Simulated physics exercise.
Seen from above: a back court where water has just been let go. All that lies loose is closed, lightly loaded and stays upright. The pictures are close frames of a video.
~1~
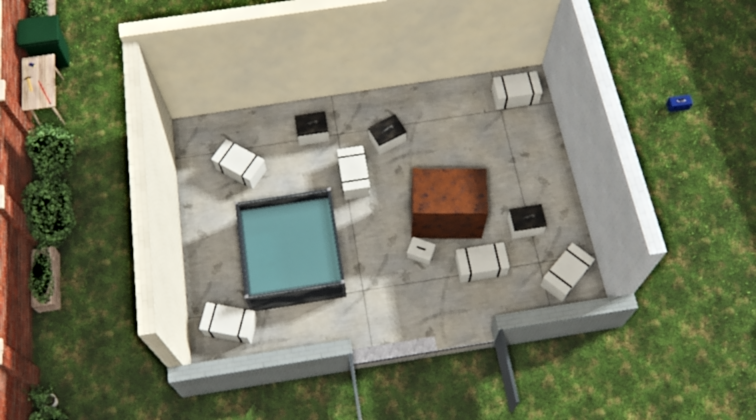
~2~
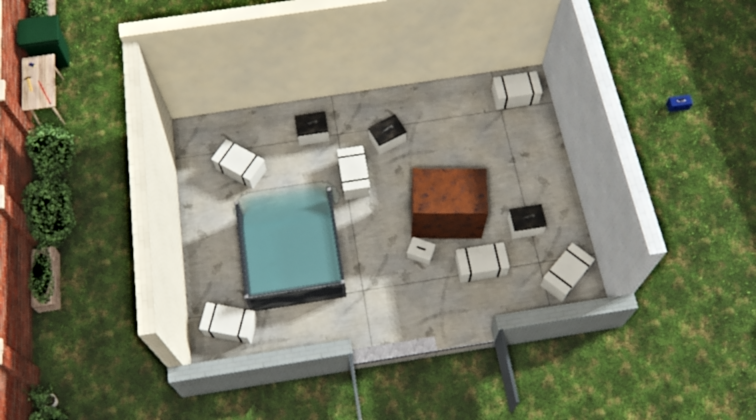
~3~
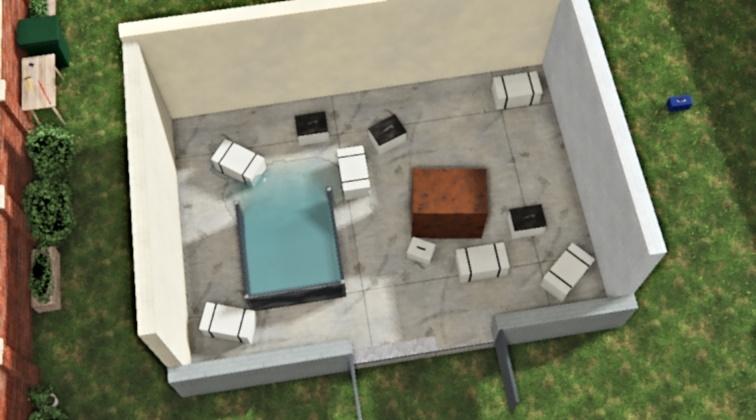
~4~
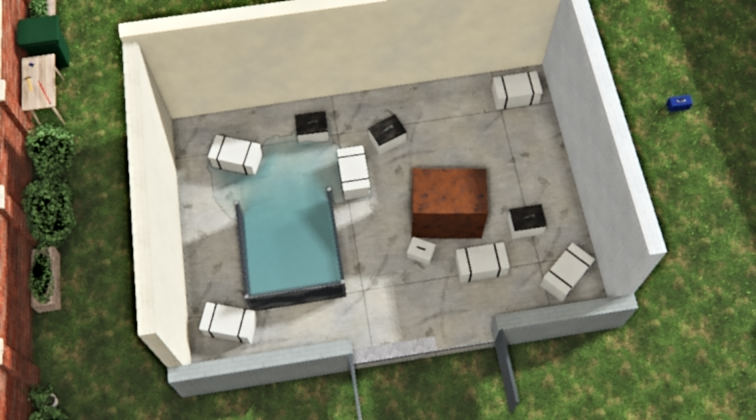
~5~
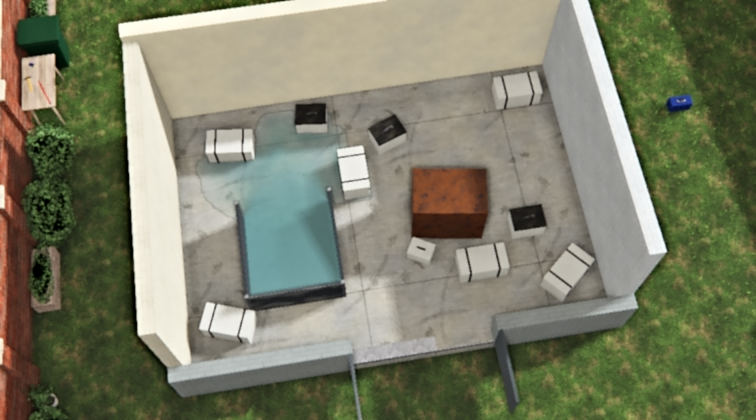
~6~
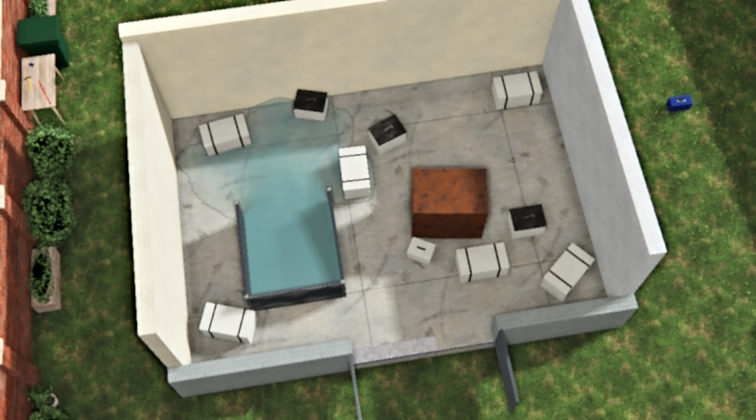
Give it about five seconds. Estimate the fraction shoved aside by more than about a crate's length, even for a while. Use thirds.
It is one to two thirds.
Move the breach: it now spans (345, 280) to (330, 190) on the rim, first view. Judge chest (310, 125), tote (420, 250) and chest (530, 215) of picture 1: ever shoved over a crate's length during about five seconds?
As listed: That far or more, that far or more, moved that far.
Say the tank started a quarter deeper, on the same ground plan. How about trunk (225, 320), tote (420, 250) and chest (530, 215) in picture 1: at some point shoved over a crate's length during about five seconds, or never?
As listed: Yes, never so far, not that far.
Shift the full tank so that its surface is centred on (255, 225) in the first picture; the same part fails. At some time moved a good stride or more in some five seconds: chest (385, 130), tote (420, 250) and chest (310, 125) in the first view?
In that order: Shifted that much, no, pushed that far.
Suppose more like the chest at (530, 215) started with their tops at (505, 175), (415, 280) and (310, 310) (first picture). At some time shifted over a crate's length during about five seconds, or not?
One after the other: Not that far, no, short of that.
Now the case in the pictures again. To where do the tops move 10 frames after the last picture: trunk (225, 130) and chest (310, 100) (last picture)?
At about (193, 121) and (381, 82).
A moment on, 2 of 10 are well off their spots; 1 afloat.
Next, 2 of 10 are well off their spots; 2 afloat.
Later, 3 of 10 are well off their spots; 3 afloat.
In the end, 5 of 10 are well off their spots, and 5 have been at some point; 4 afloat.
